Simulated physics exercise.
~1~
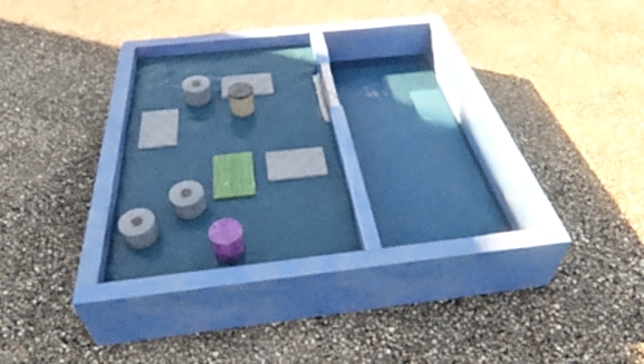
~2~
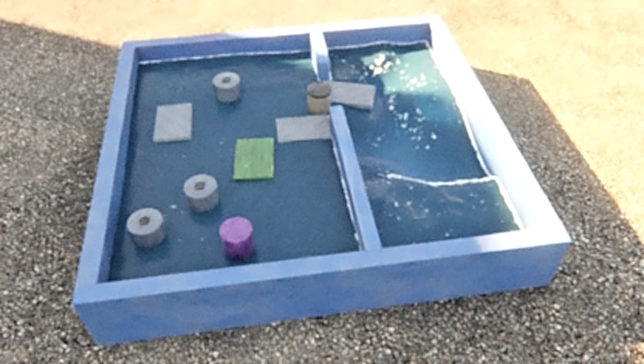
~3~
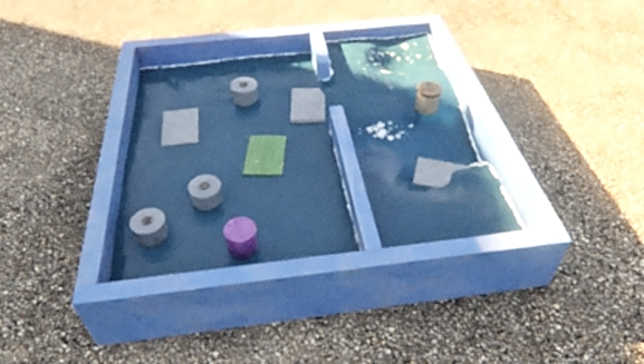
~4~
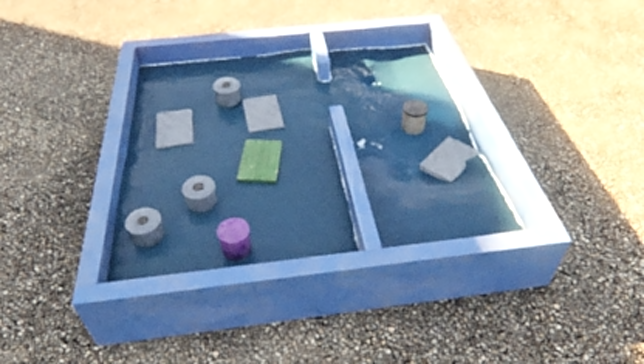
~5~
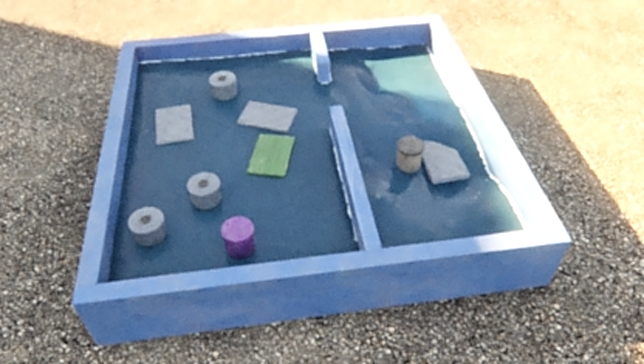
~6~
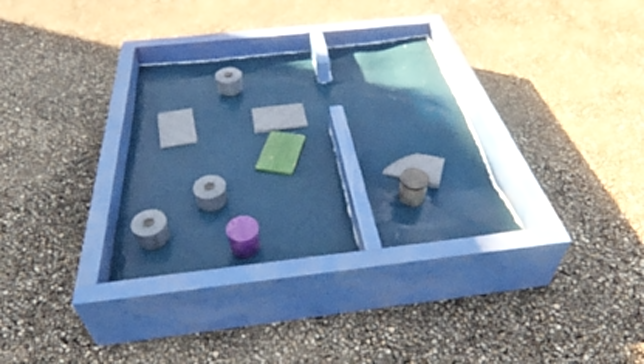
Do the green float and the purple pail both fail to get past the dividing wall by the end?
Yes, both fail to get past it. The green float and the purple pail shift only a little and are still floating in the left part at the end.
